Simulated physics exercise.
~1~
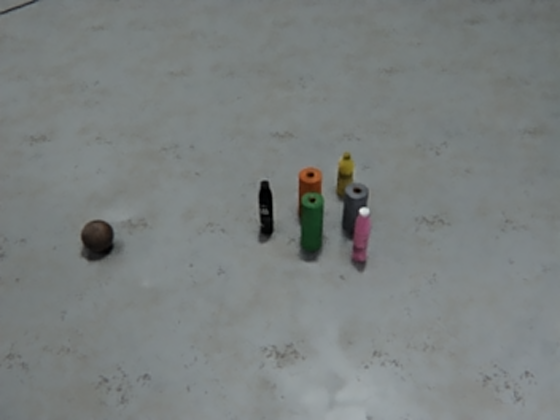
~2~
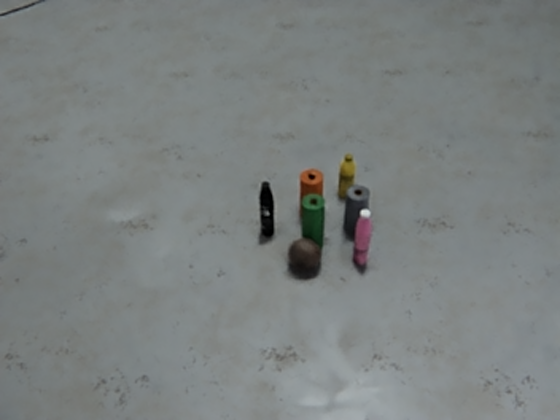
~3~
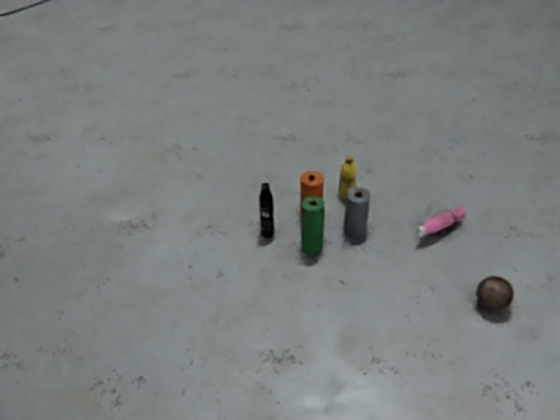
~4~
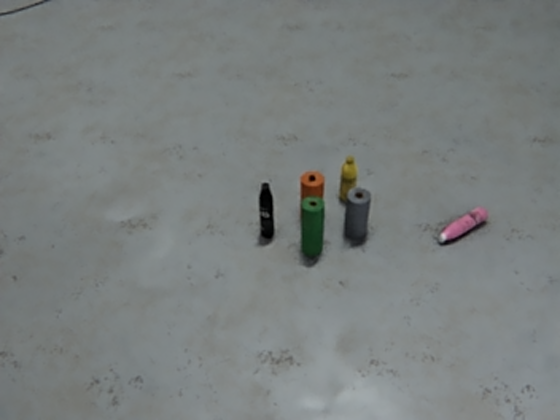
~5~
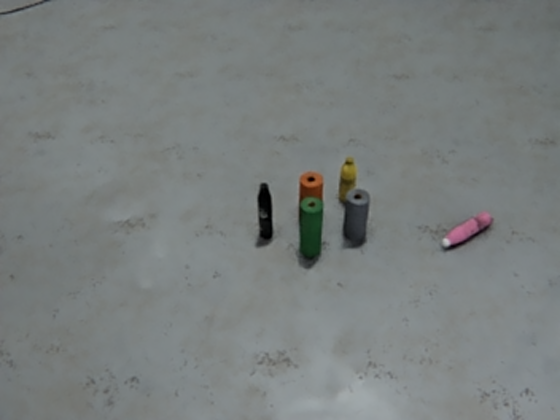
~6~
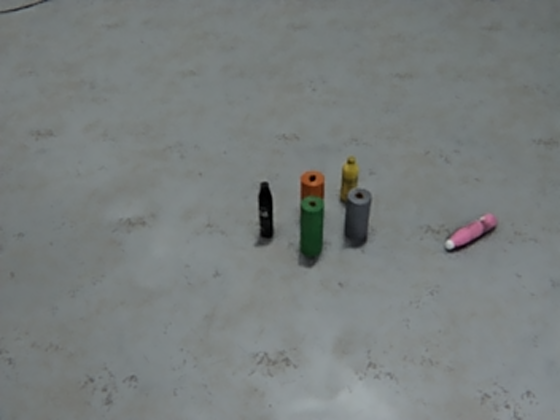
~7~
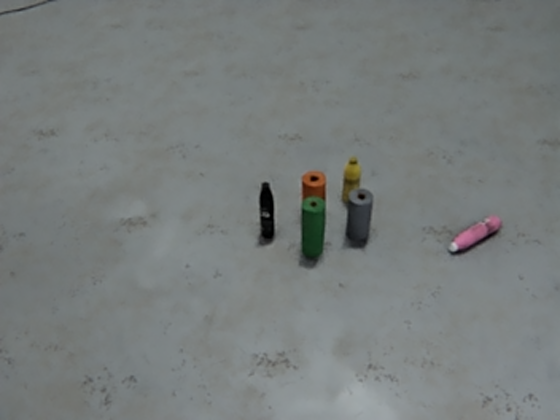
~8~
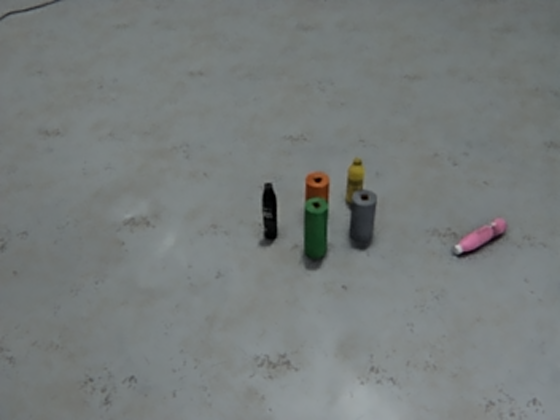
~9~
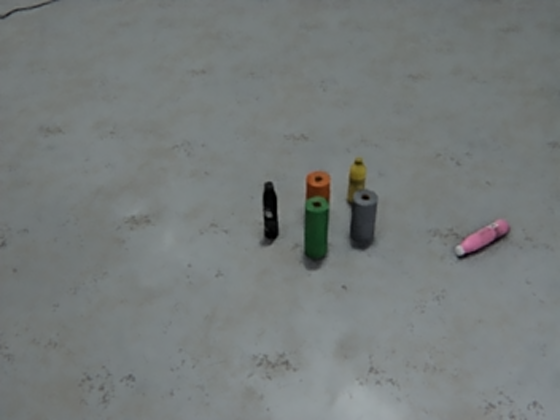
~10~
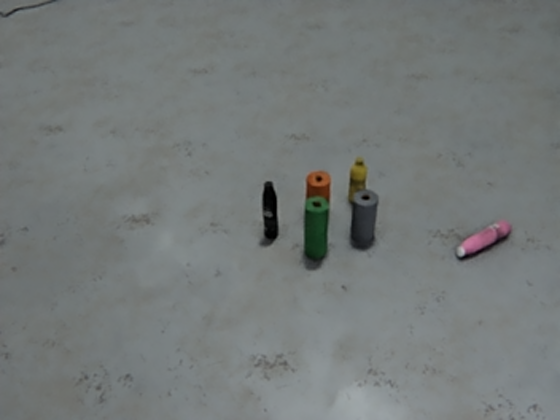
At first, a brown ball sits on a pale, speckled floor, well to the left of a small group of upright bottles and rolls in black, orange, green, yellow, grey and pink. The ball moves right and passes in front of the green roll while everything still stands. It continues to the right, and the pink bottle is now on its side, away from the group. The ball then goes out of view, while the pink bottle shifts slightly farther right. It ends lying there alone, with the other bottles and rolls still upright.
